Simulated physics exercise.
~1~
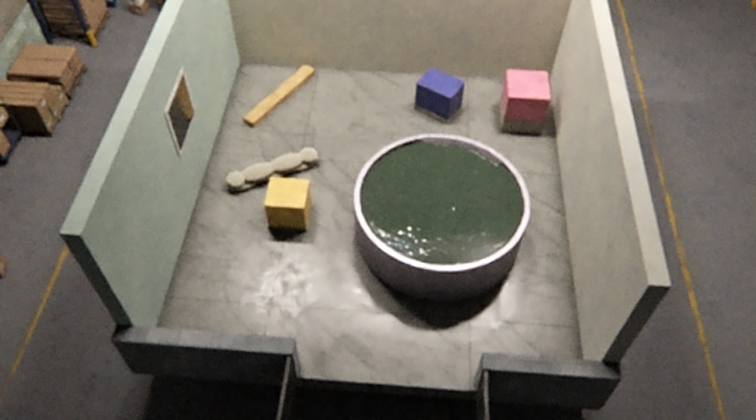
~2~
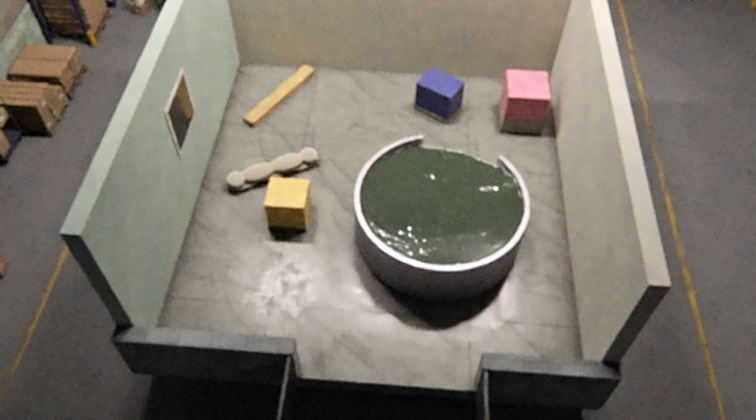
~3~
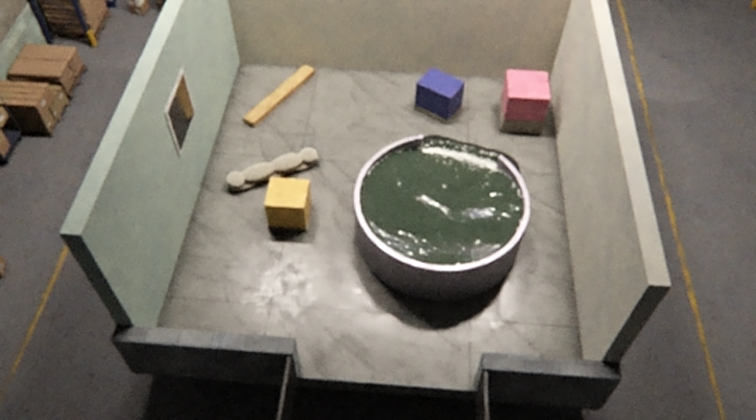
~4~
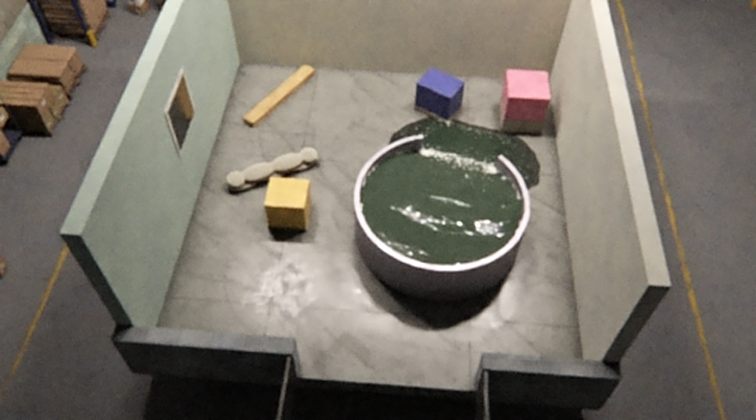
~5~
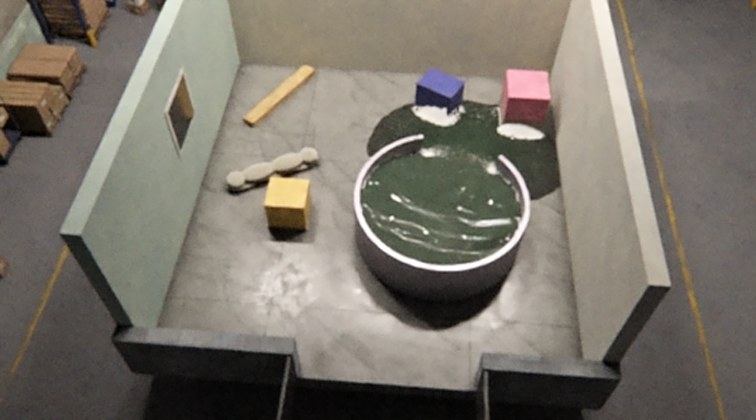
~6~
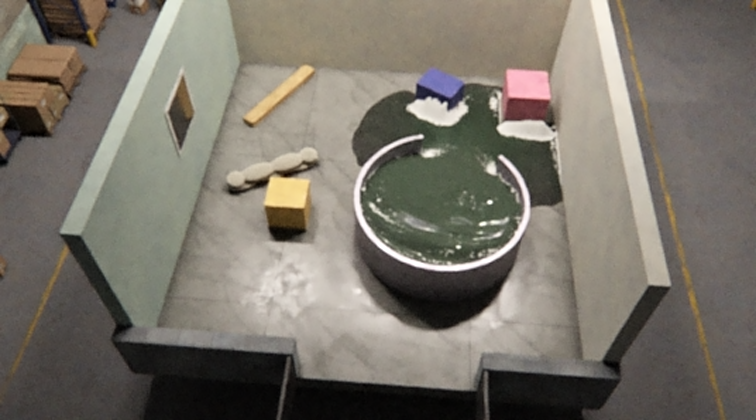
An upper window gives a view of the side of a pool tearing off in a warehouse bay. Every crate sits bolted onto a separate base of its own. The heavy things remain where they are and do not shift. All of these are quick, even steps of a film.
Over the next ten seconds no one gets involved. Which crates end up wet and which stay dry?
The yellow crate gets wet; the blue crate gets wet; the pink crate gets wet.
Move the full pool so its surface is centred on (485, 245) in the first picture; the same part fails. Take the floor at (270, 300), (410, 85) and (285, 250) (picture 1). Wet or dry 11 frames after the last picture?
As listed: Not flooded, covered, dry.
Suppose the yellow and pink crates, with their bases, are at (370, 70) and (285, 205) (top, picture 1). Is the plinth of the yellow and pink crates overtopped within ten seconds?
As I see it, the yellow crate is flooded; meanwhile the pink crate is not reached.
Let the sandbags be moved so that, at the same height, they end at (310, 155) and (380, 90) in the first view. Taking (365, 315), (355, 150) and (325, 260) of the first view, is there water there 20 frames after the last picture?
Sequence kept: Flood-free - flood-hit - flood-hit.
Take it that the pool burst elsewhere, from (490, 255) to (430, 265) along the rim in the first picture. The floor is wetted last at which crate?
That would be the yellow-painted one, reached last.
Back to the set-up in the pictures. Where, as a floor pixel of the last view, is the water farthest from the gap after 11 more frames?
The wet point farthest out is around (240, 65).
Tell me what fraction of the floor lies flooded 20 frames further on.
Estimate: Near 55 %.
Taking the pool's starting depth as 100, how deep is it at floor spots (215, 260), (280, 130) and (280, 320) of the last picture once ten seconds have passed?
The depths come to near 8, 20 and 8 per cent respectively.
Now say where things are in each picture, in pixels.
Still water in the round tank at (441, 200), in the first frame.
The front is at a hidden place, out from the gap on the round tank's far side, in the second frame.
Water pours out on the round tank's far side and has run to (513, 166), in the third frame.
The front is at (529, 152), out from the gap on the round tank's far side, in the fourth frame.
The front is at (544, 137), out from the gap on the round tank's far side, in the fifth frame.
The front is at (496, 88), out from the gap on the round tank's far side, in the sixth frame.
A moment on, water covers 25 % of the floor; the yellow crate not reached, the blue crate water round its plinth, the pink crate water round its plinth.
Next, water covers 35 % of the floor; the yellow crate not reached, the blue crate water round its plinth, the pink crate water round its plinth.
Then, water covers 55 % of the floor; the yellow crate not reached, the blue crate water round its plinth, the pink crate water round its plinth.
Later, water covers 90 % of the floor; the yellow crate water round its plinth, the blue crate water round its plinth, the pink crate water round its plinth.
In the end, water covers 100 % of the floor; the yellow crate was topped, the blue crate was topped, the pink crate was topped.
